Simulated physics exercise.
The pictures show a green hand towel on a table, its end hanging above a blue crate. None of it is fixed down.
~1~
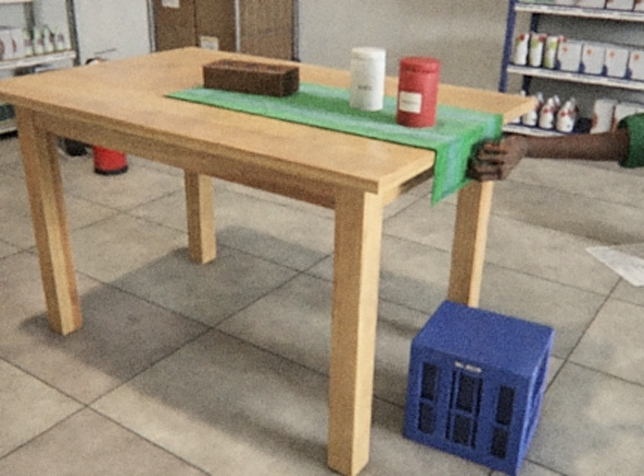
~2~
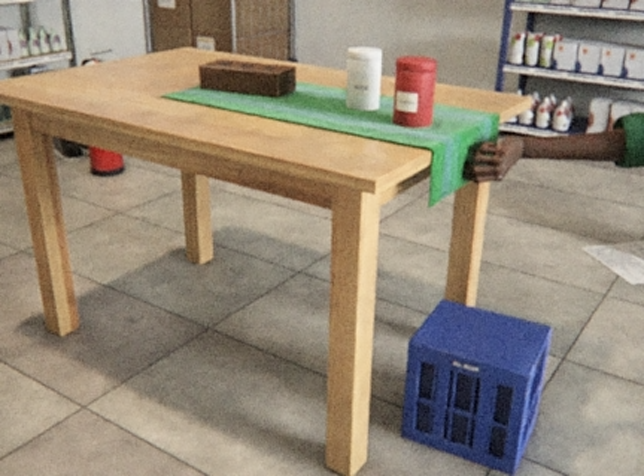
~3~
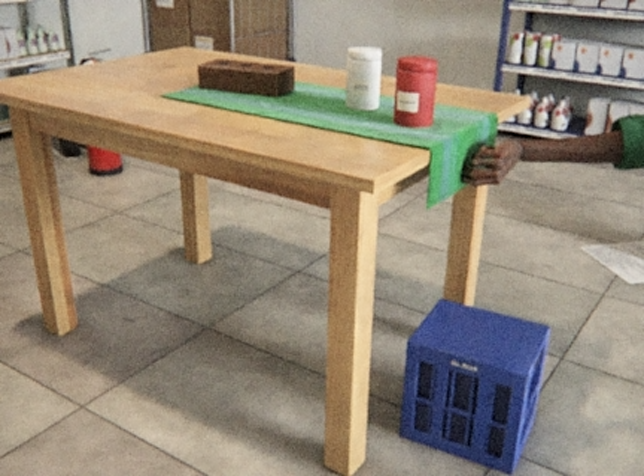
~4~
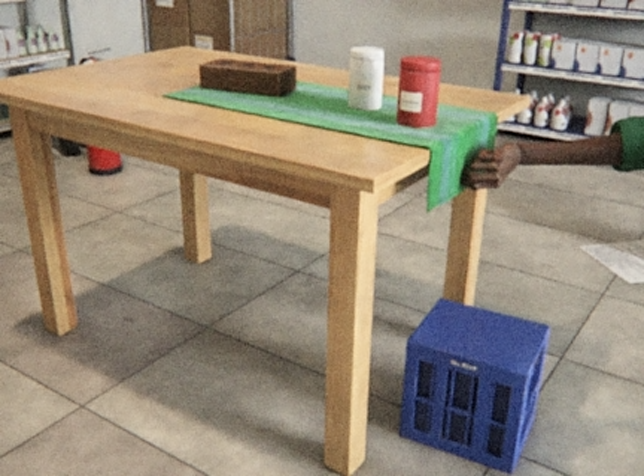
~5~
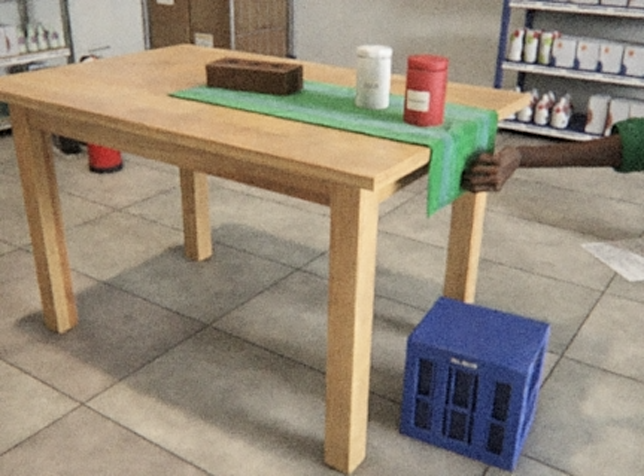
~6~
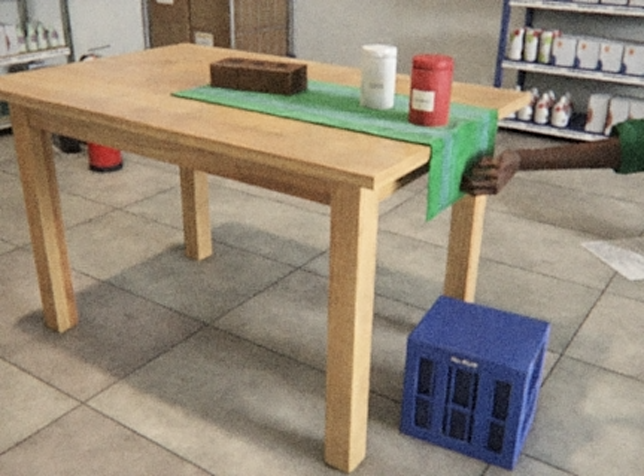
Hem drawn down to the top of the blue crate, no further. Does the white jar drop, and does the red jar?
Taking them in turn: The white jar does drop; the red jar does drop.
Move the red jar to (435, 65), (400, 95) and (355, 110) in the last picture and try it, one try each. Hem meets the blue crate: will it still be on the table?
In the first case it is safe; in the second case it falls off; in the third case it remains up there.
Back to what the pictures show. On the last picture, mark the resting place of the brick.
Roughly (363, 93).
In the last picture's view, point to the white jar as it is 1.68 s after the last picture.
Around (509, 135).
Then, 0.88 s later than the last view, hem going down; white jar carried along near (432, 85); red jar down below near (516, 302).
Then, 1.68 s later than the last view, hem going down; white jar tipping at the edge near (509, 135); red jar down below near (516, 302).
Finally, hem on the crate; white jar down below near (544, 281); red jar down below near (516, 303). The white jar falls off and the red jar goes over the edge.
